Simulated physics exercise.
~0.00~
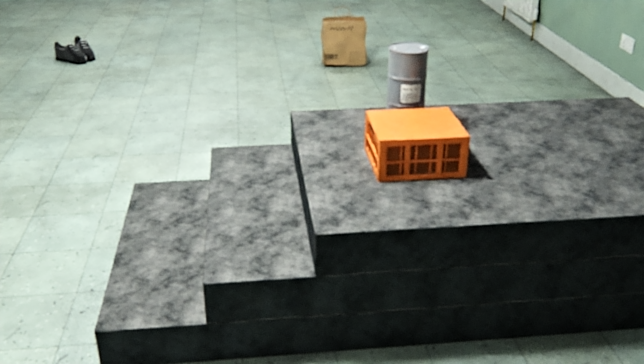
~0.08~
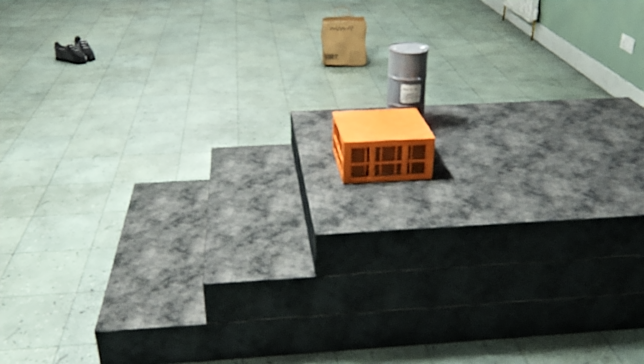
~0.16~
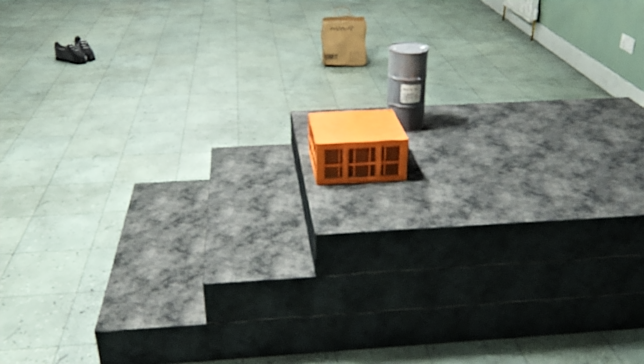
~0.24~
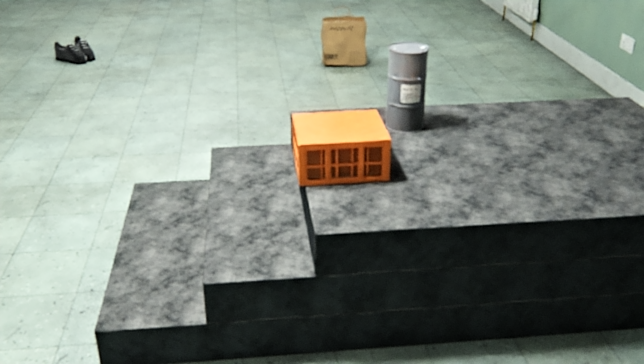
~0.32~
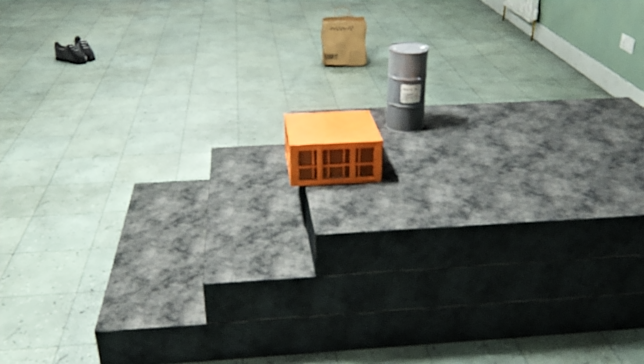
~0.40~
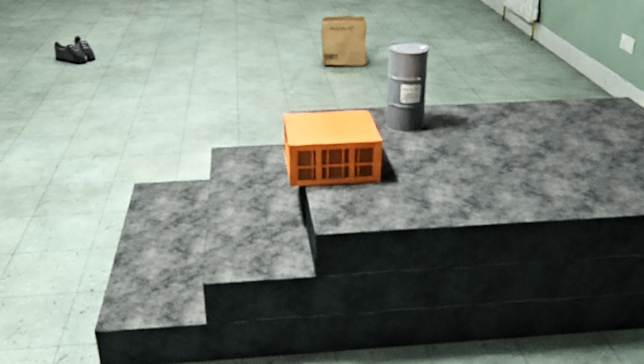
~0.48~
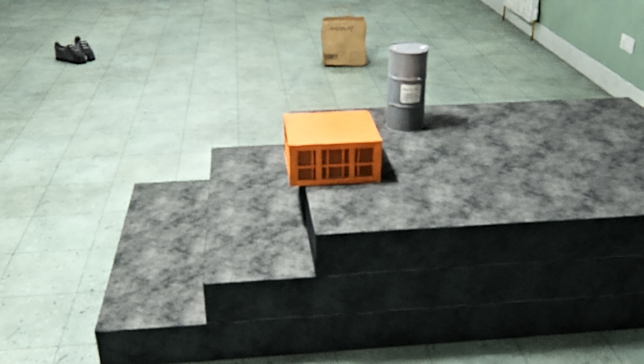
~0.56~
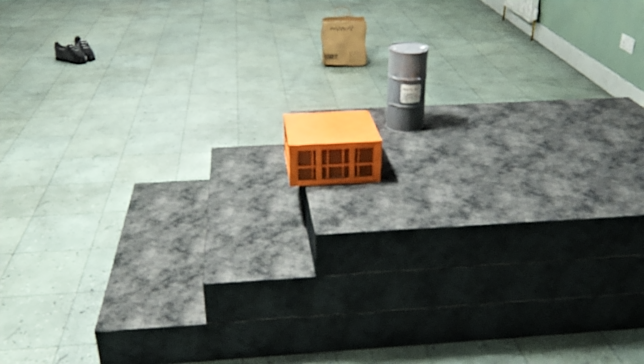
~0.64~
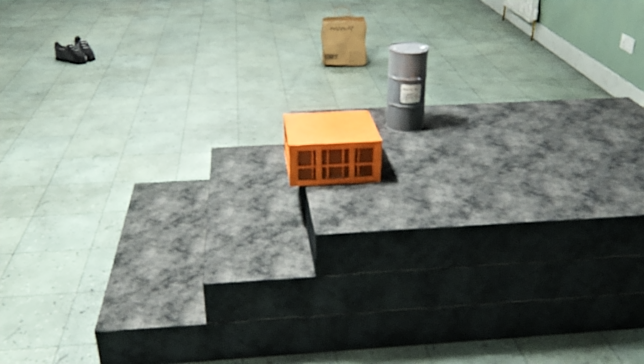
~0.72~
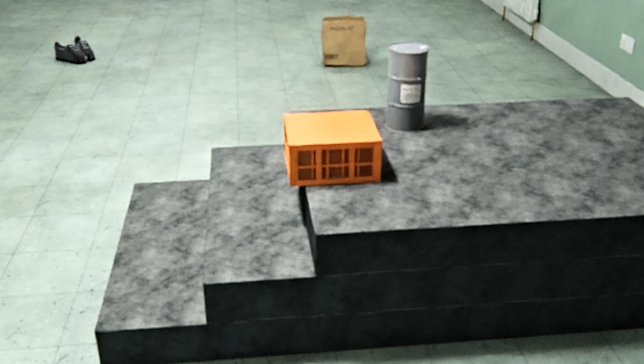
In a room with a pale tiled floor and green walls, a dark, mottled landing steps down toward the left. An orange crate sits on the landing in front of a grey canister, with a paper bag and a pair of dark shoes on the floor beyond. The crate slides left across the landing, uncovering more of the canister behind it. It slows as it nears the top step and stops right at the edge, its left end jutting slightly past. There it stays, still up on the landing, while the canister remains standing in place.
